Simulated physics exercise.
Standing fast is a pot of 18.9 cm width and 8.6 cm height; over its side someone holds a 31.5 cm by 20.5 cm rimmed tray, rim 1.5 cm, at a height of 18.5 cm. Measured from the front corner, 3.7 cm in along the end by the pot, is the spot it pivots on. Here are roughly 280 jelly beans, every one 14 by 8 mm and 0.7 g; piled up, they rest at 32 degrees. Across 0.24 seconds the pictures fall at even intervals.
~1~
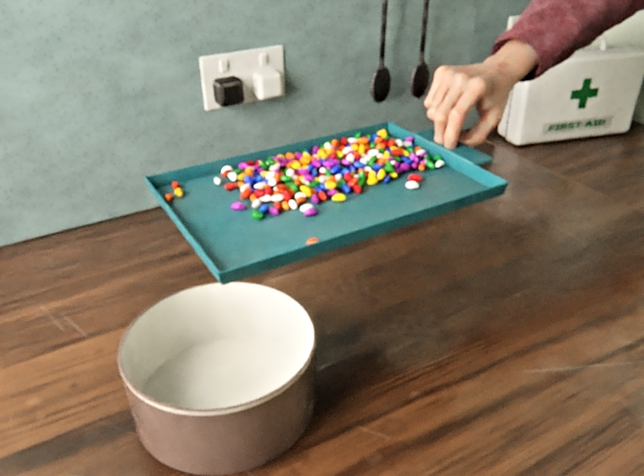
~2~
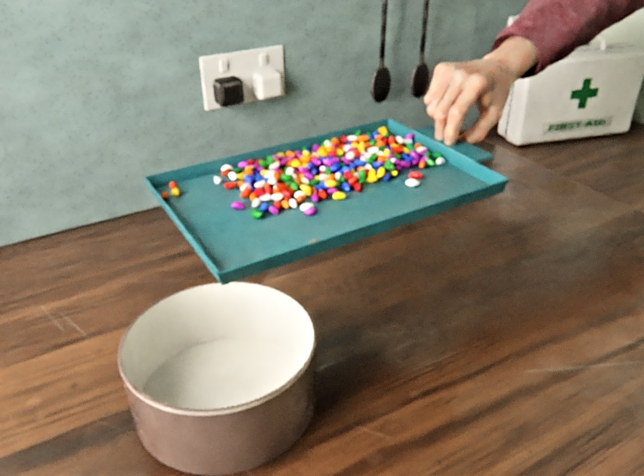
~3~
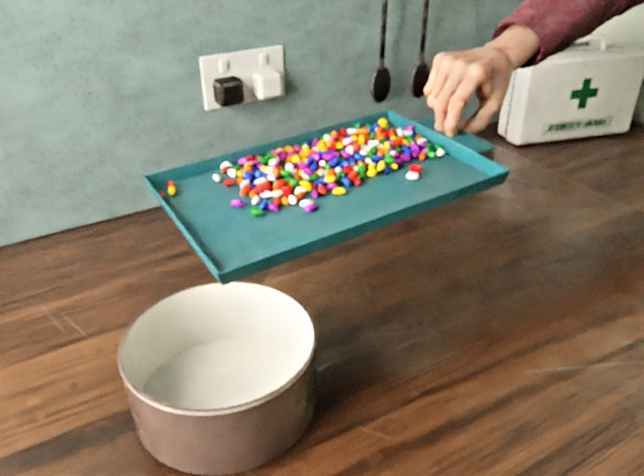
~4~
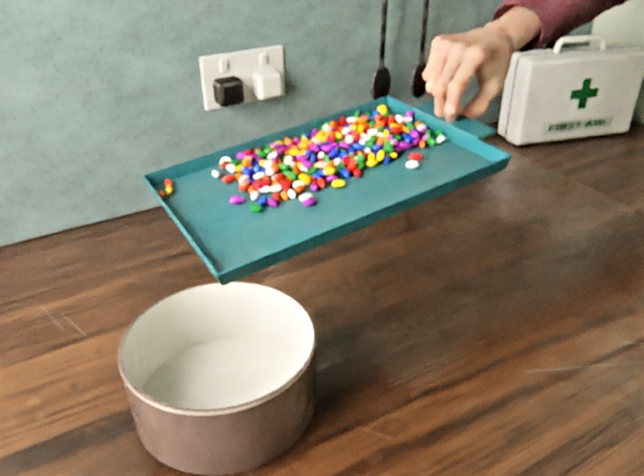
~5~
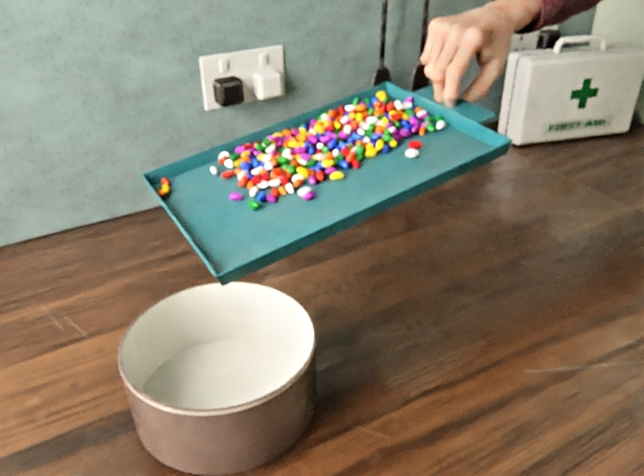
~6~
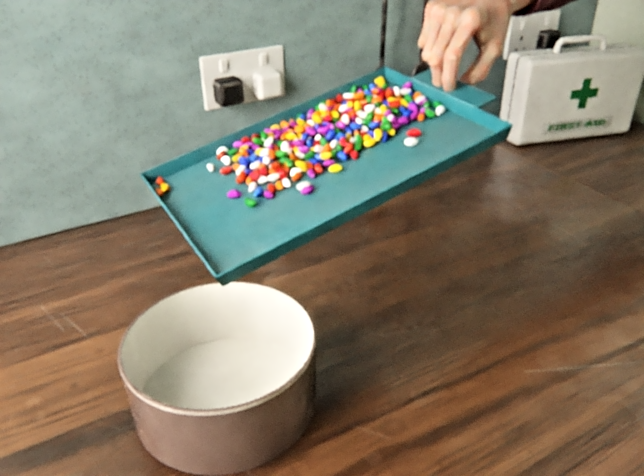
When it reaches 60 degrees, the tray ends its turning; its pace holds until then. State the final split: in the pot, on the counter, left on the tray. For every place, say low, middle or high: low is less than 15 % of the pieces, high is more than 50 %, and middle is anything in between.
Here is the split: Pot: Middle; counter: Middle; tray: Middle.
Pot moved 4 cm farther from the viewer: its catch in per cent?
Then about 30 per cent.
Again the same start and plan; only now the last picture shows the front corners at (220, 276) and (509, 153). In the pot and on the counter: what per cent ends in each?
That works out as pot 30 and counter 40.
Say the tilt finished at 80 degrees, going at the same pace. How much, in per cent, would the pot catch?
Then about 45 per cent.
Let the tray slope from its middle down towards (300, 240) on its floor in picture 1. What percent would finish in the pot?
That would be close to 30 per cent.
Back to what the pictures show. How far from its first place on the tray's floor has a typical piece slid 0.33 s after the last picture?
About 4 cm.
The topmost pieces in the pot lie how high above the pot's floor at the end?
Measured height: Approx. 1.5 cm.
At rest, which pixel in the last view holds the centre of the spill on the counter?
Around (36, 447).
Then, 0.33 s after the last picture, tilt 35 degrees; the tray holds 100 %, the pot 0 %.
Then, 0.56 s after the last picture, tilt 51 degrees; the tray holds 95 %, the pot 0 %.
Then, 0.89 s after the last picture, tilt 60 degrees; the tray holds 25 %, the pot 25 %.
In the end, pot 30 %, counter 40 %, tray 25 %.
